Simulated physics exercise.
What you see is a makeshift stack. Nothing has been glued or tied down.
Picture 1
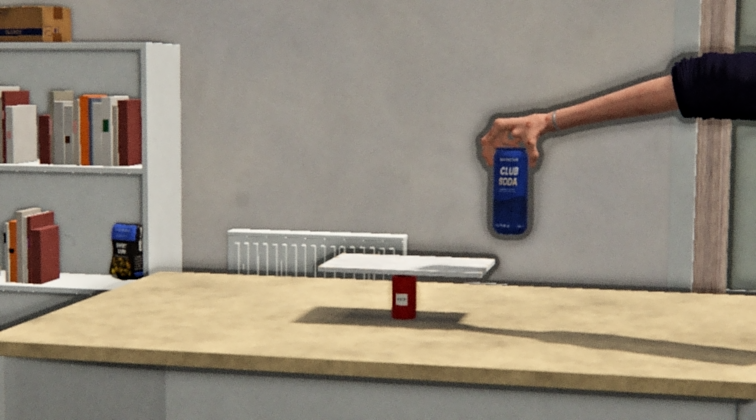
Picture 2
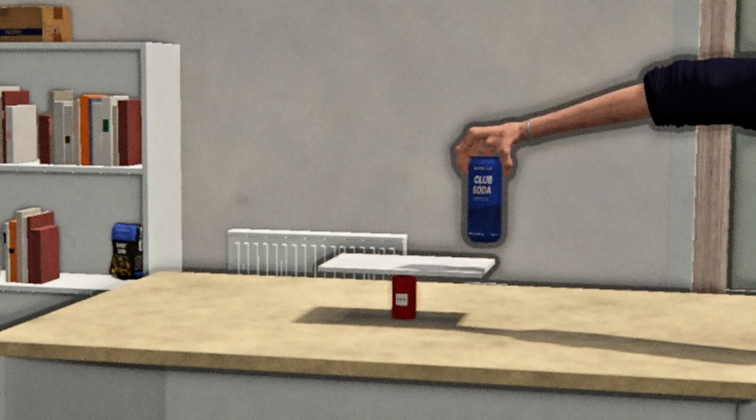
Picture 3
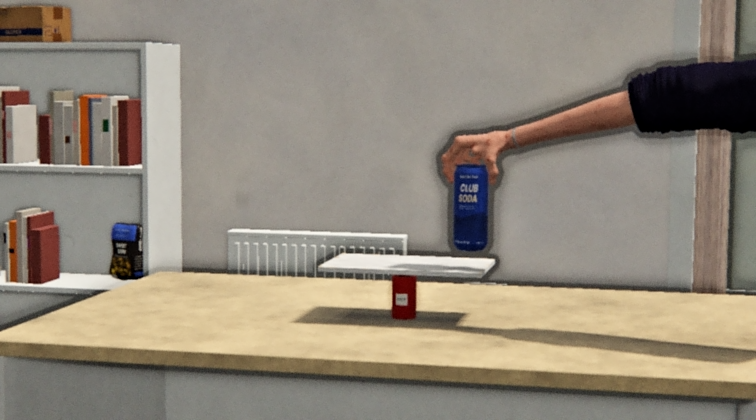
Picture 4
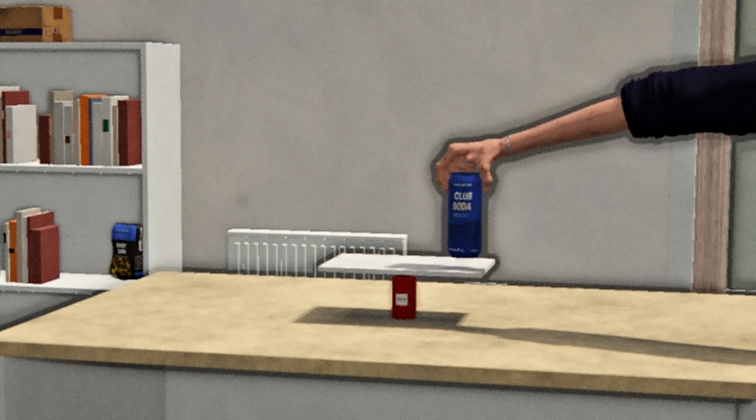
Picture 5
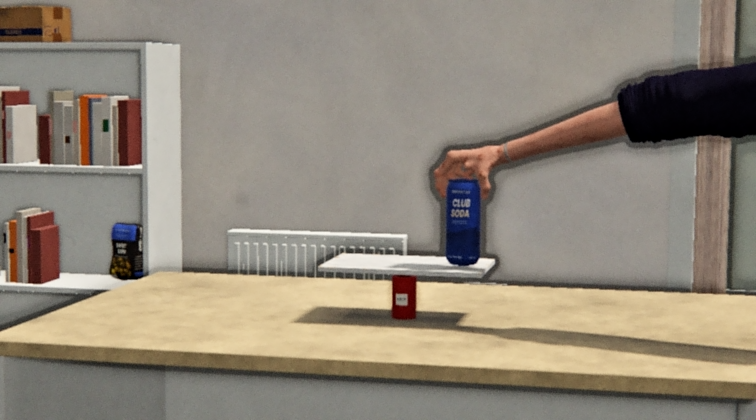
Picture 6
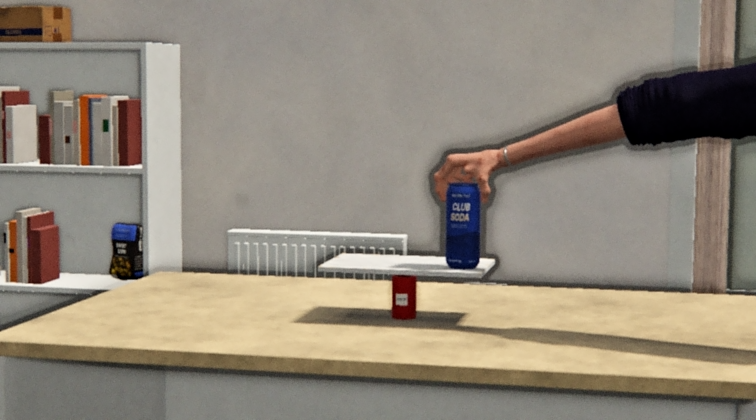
Blue club soda can being lowered leftward by a hand onto the right side of a white board resting on a red can.
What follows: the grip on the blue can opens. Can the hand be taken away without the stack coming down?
Something drops or tips.
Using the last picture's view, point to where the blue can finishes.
Near (558, 315).
Then, 0.30 s later than the last frame, blue can now fallen; white board tilted by 27°.
Then, 0.50 s later than the last frame, white board tilted by 35°.
Then, 0.60 s later than the last frame, white board tilted by 29°.
When it is over, fallen, white board and blue can; red shaker as before. End places, in pixels of the last picture, blue can near (558, 314). The stack loses its balance.
